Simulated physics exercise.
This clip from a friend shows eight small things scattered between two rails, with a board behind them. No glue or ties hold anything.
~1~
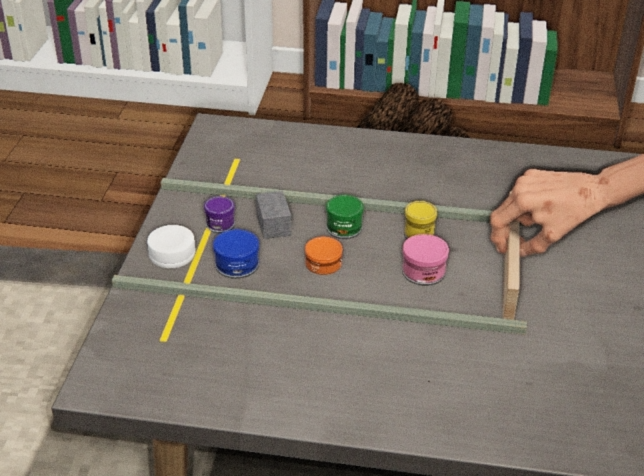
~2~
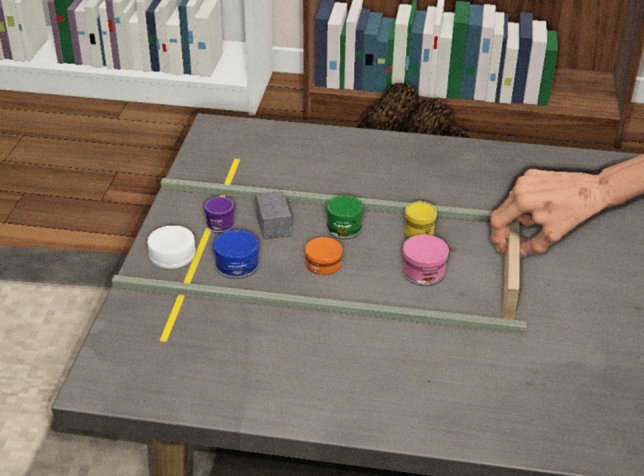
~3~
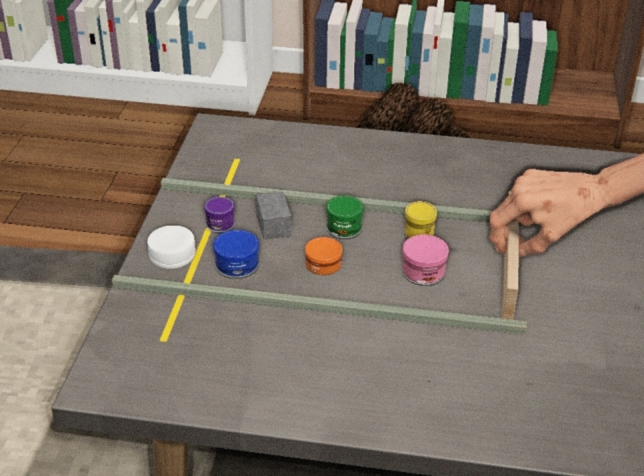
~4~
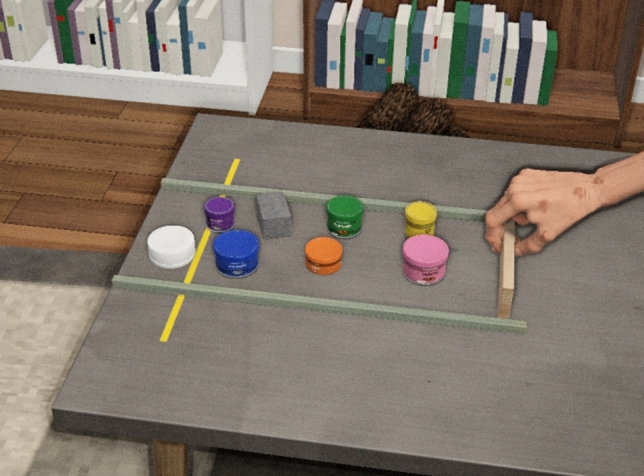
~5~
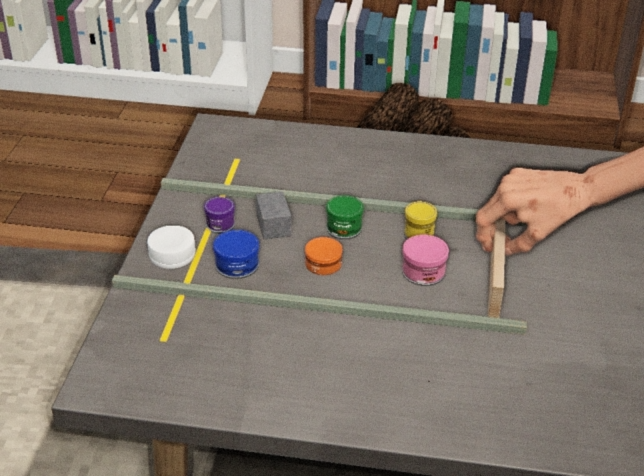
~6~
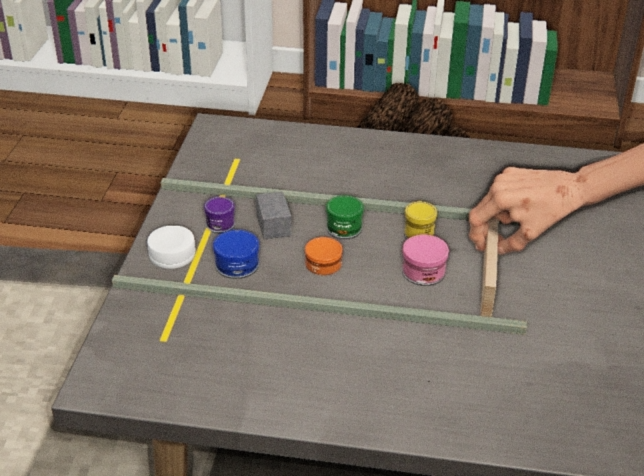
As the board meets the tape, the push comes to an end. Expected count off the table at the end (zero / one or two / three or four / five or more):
Under three but some drop.
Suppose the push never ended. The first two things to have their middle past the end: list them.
Sequence: White lid; purple tin.
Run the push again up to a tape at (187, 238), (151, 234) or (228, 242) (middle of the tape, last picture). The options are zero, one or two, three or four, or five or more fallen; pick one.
Results per position - three to four / five or over / no fall at all.
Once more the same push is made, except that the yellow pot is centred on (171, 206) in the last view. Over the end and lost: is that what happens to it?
The yellow pot goes off.
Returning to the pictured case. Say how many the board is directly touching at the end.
3 of them.
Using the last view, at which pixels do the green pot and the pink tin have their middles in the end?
Roughly at (172, 190) and at (182, 229), in that order.
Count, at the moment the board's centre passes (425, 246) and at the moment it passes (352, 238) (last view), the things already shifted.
I get 2 at the one place and 4 at the other.
Soon after, none off yet; white lid at rest near (172, 247); purple tin at rest near (220, 215); blue pot at rest near (237, 254).
At rest, the number that fall off is one or two; fallen, purple tin and white lid.
